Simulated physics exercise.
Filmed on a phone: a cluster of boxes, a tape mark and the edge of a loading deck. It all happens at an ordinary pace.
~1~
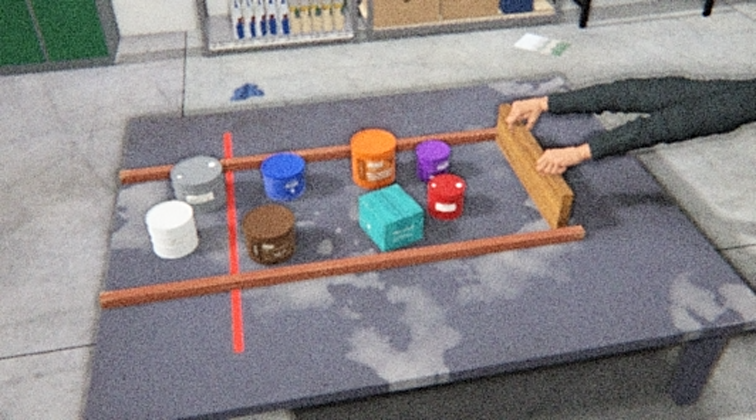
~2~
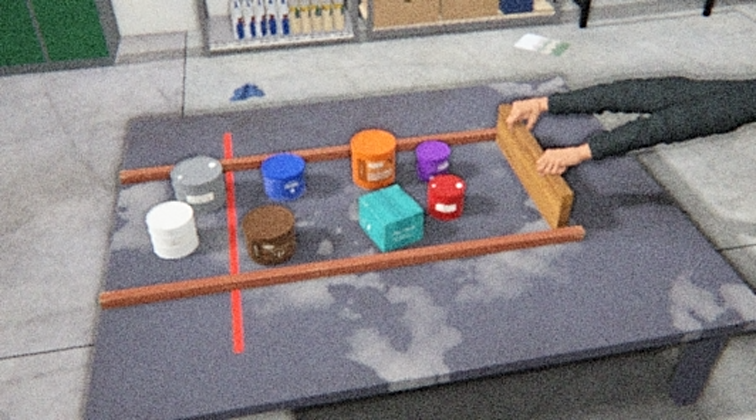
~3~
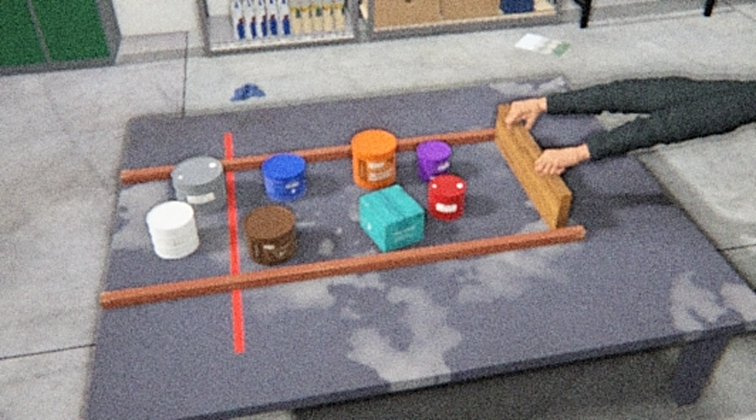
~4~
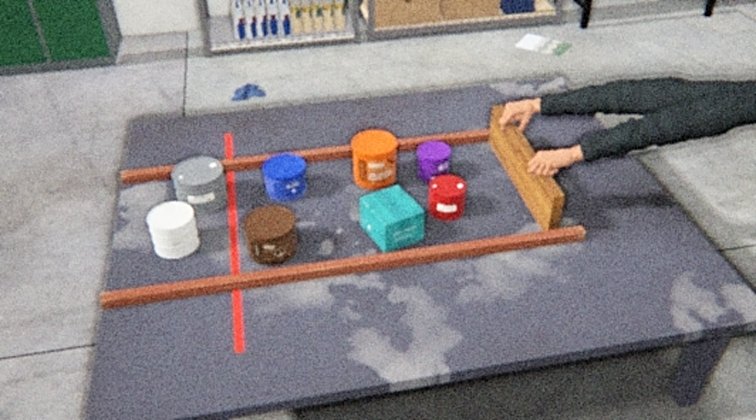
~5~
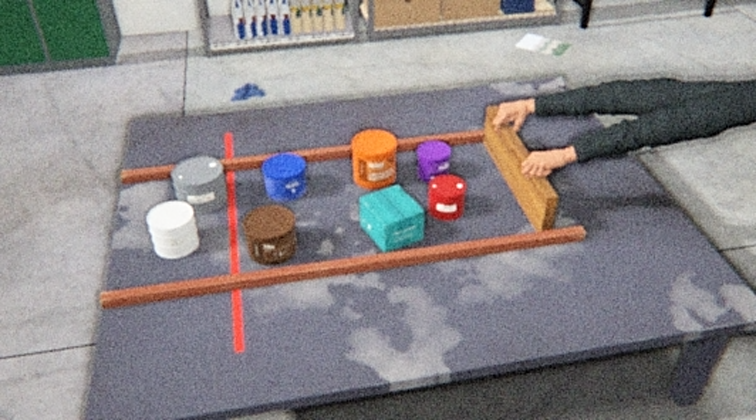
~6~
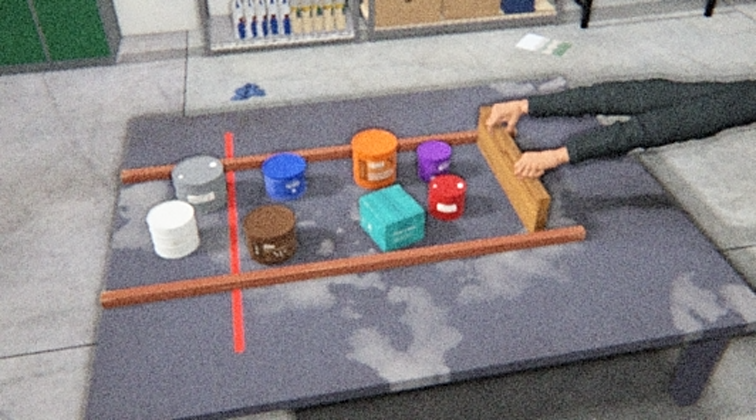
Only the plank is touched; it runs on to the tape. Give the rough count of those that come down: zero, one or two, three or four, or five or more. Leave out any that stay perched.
Outcome: The number that fall off is zero.
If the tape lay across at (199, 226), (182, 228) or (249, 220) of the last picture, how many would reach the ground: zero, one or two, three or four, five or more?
One after another: Just one or two; one or two; not one.
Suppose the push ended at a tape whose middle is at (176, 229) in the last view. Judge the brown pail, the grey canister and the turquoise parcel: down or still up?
The brown pail goes over; the grey canister drops off; the turquoise parcel stays on.
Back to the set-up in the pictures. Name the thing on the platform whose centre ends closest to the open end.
The grey canister ends nearest.
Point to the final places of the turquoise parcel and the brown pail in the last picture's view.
The turquoise parcel stops around (206, 256); the brown pail around (151, 261).
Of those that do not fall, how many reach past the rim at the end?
It comes to 1.
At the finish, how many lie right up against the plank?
In contact: 4.
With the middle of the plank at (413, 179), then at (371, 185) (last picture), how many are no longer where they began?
At the one place 4, at the other 5.
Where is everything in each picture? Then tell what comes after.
In the first picture, white canister (173, 230); grey canister (199, 185); brown pail (270, 235); plank (530, 165); tape (232, 222).
In the second picture, grey canister (199, 185); turquoise parcel (391, 218).
In the third picture, brown pail (271, 236); purple pail (433, 162).
In the fourth picture, white canister (174, 230); red canister (447, 198).
In the fifth picture, grey canister (200, 185); orange pail (374, 160).
In the sixth picture, white canister (174, 229); grey canister (200, 185); brown pail (271, 235); plank (510, 168); tape (233, 222).
Soon after, none off yet; white canister at rest near (174, 229); grey canister at rest near (200, 185); brown pail at rest near (271, 235).
After that, none off yet; white canister at rest near (174, 229); grey canister displaced a little near (183, 187); brown pail displaced about its own width near (212, 244).
In the end, the number that fall off is zero.
